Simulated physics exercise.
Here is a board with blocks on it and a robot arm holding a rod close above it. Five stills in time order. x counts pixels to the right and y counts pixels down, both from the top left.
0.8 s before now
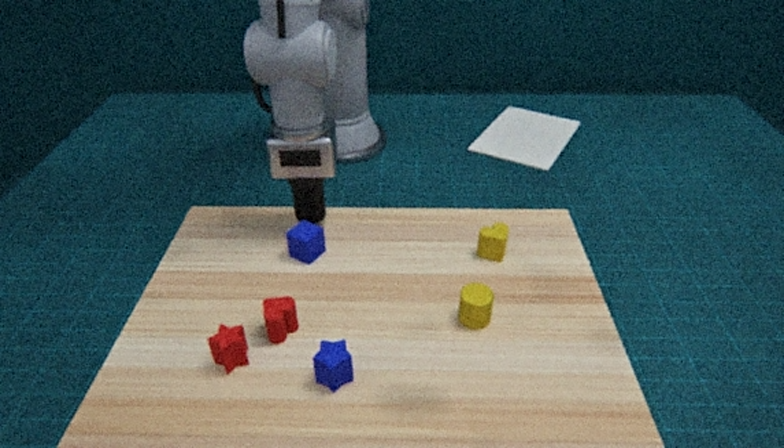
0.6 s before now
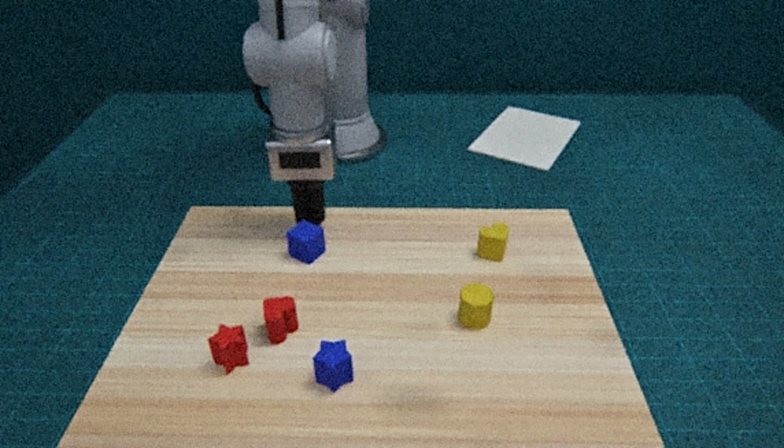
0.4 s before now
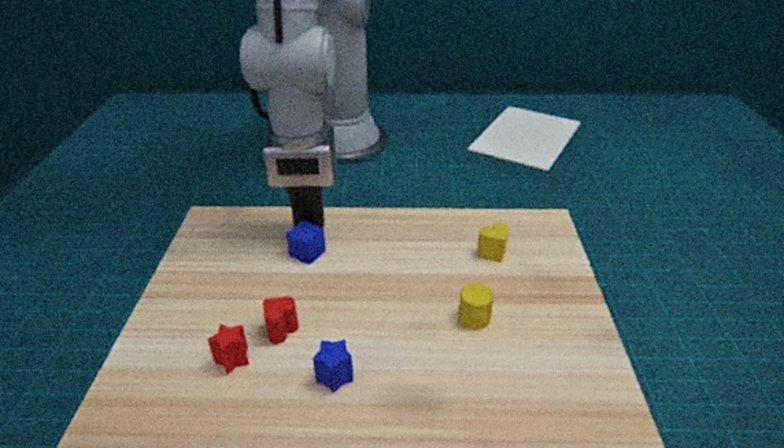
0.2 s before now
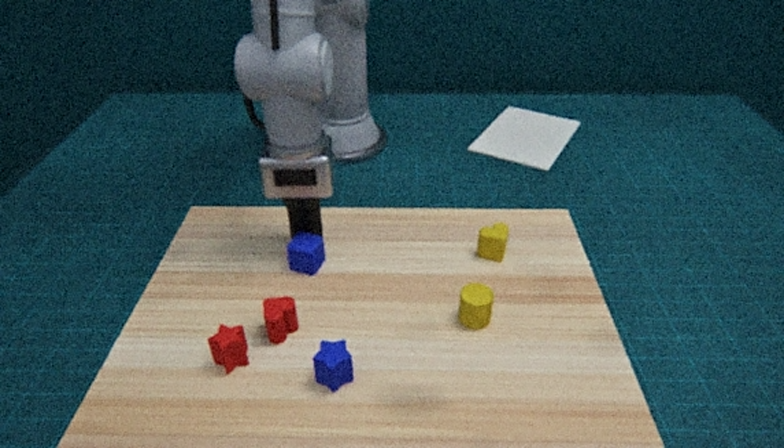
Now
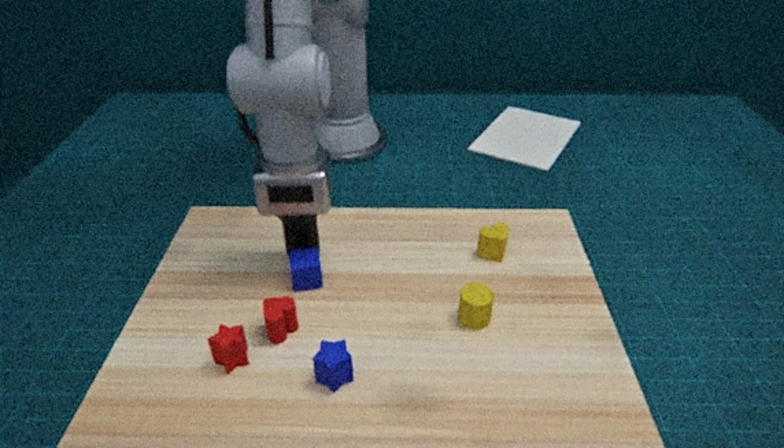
A robot arm holding a dark rod starts just behind a blue block near the back edge of a wooden board and eases slightly forward. The rod then pushes the blue block a short way toward the viewer, turning it a little, while the red, yellow and other blue blocks stay still.
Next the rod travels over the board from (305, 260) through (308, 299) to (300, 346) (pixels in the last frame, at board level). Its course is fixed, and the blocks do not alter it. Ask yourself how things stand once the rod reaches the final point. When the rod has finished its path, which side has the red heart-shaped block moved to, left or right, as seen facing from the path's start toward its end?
The red heart-shaped block is shifted sideways to the right, facing along the path from start to end.
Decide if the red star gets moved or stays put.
The block stays on its spot.
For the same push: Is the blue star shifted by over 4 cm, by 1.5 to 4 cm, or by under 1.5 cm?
It travels between 1.5 and 4 cm.
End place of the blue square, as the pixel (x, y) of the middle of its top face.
In the picture, that point is around (319, 343).
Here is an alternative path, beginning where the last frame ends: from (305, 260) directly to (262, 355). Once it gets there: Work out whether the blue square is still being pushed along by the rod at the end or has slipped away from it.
The rod passes it.
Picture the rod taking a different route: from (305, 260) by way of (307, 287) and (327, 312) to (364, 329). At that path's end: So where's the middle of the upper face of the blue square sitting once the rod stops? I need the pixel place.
In the picture, it is at (320, 321).
The first path, step by step. One third of the way, rod (307, 278); blue square (309, 284).
Two thirds of the way, rod (305, 306); red heart-shaped block (274, 309), turned 10° clockwise; blue square (315, 313), turned 15° anticlockwise.
At the end, rod (299, 338); red star in place; red heart-shaped block (261, 325), turned 90° clockwise; blue square (319, 343), turned 35° anticlockwise; blue star (343, 364), turned 25° anticlockwise.
